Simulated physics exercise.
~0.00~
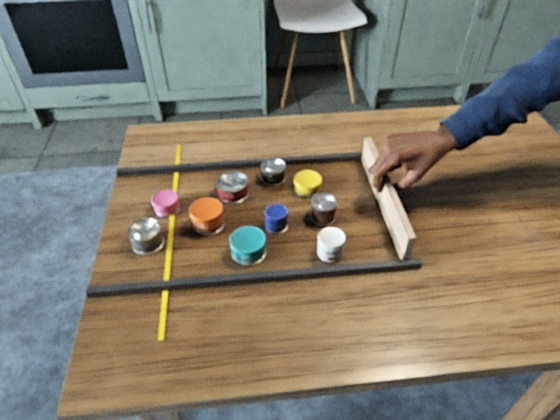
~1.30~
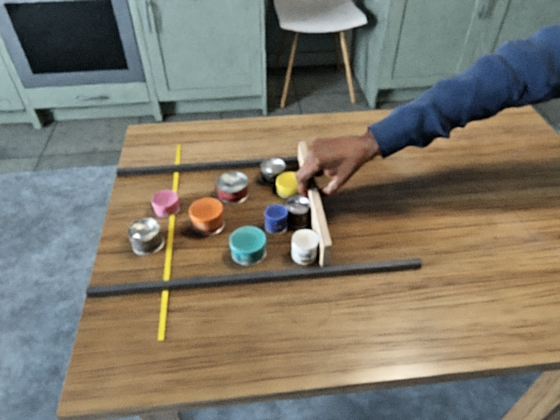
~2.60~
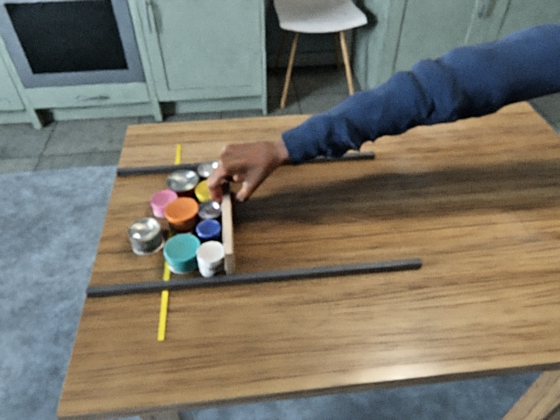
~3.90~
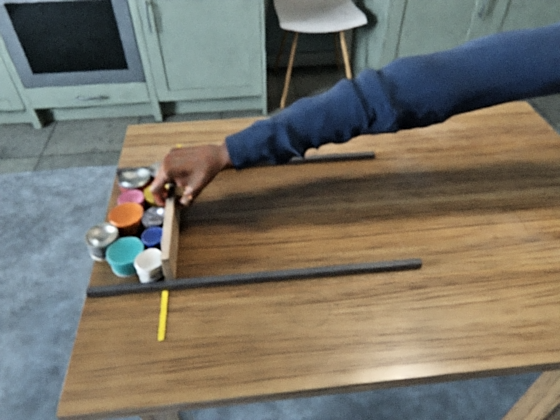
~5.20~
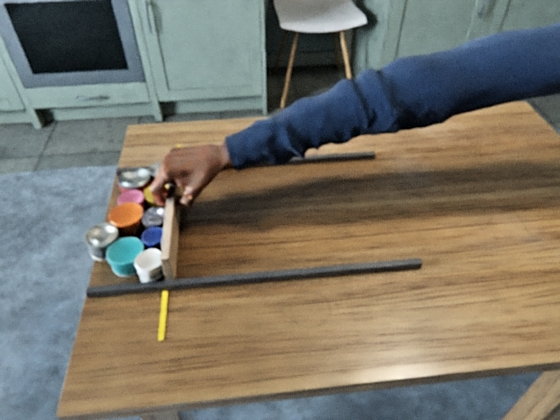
A hand slides a wooden board left, bunching the tins near the table's edge without any falling.
